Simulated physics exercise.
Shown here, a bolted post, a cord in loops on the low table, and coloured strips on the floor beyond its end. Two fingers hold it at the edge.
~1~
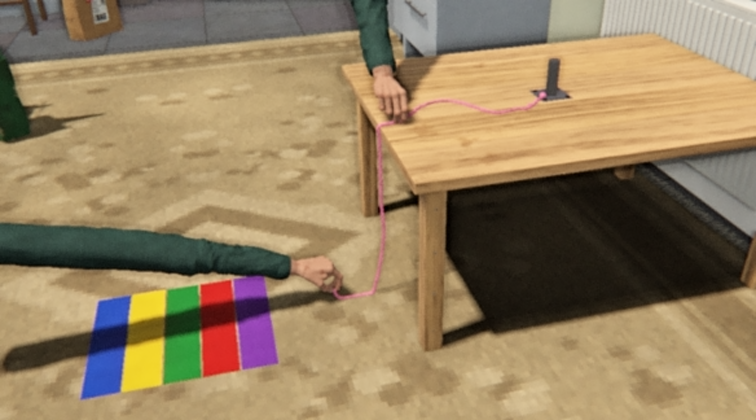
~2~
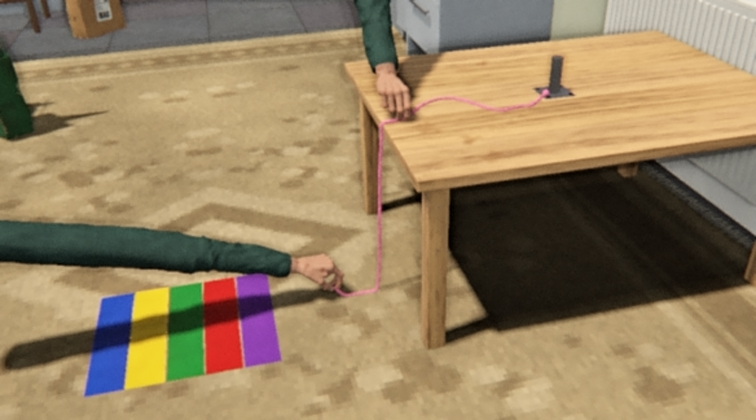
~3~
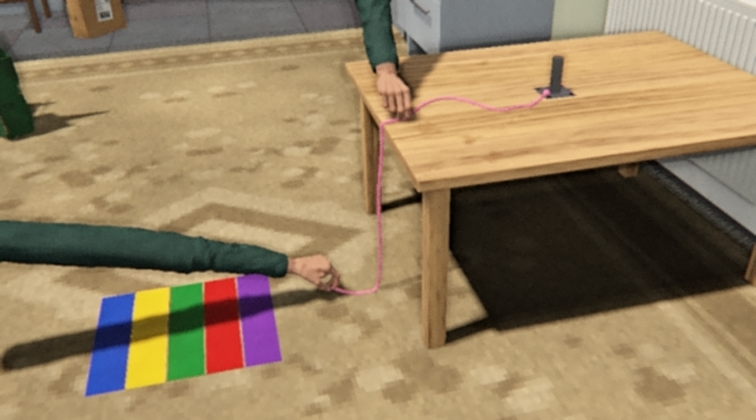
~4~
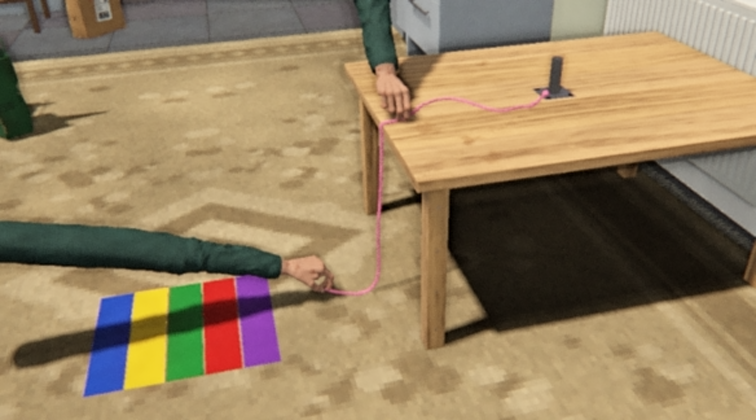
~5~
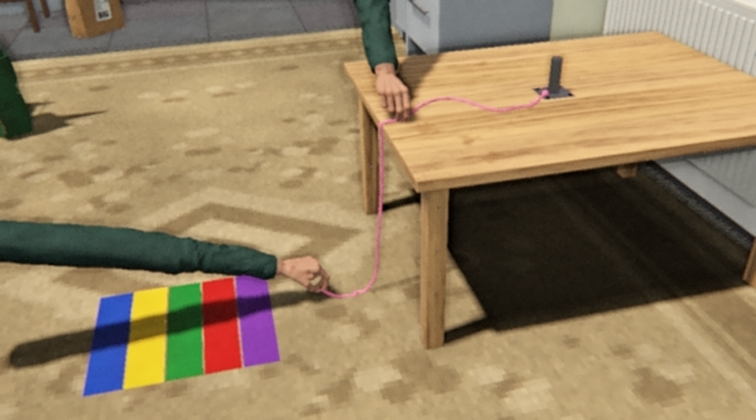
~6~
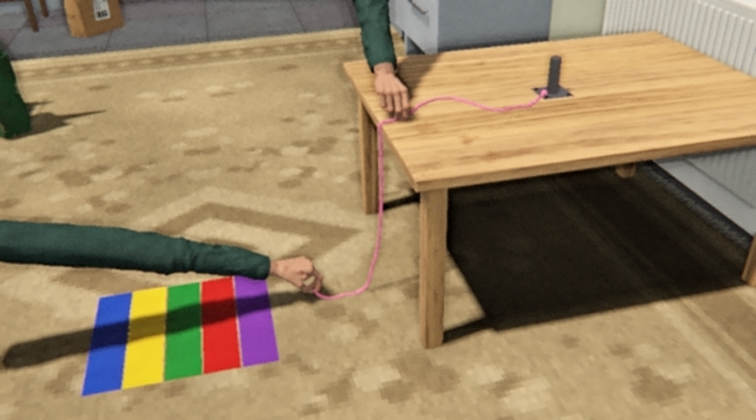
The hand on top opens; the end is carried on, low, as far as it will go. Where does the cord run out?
The yellow one.
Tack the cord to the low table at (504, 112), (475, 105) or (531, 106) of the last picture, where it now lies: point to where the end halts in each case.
Near (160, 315), (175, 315) and (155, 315).
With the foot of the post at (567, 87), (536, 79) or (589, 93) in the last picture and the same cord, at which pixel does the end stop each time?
About (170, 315), (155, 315) and (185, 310).
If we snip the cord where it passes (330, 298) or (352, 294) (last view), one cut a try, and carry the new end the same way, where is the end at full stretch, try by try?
Near (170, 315) and (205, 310).
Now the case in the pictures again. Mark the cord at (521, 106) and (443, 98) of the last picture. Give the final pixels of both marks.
They go to (496, 100) and to (414, 114).
Early on, end near (197, 309); over green.
Midway, end near (160, 315); over yellow.
At the end of the slack, end near (140, 318); over yellow. It halts on the yellow strip.
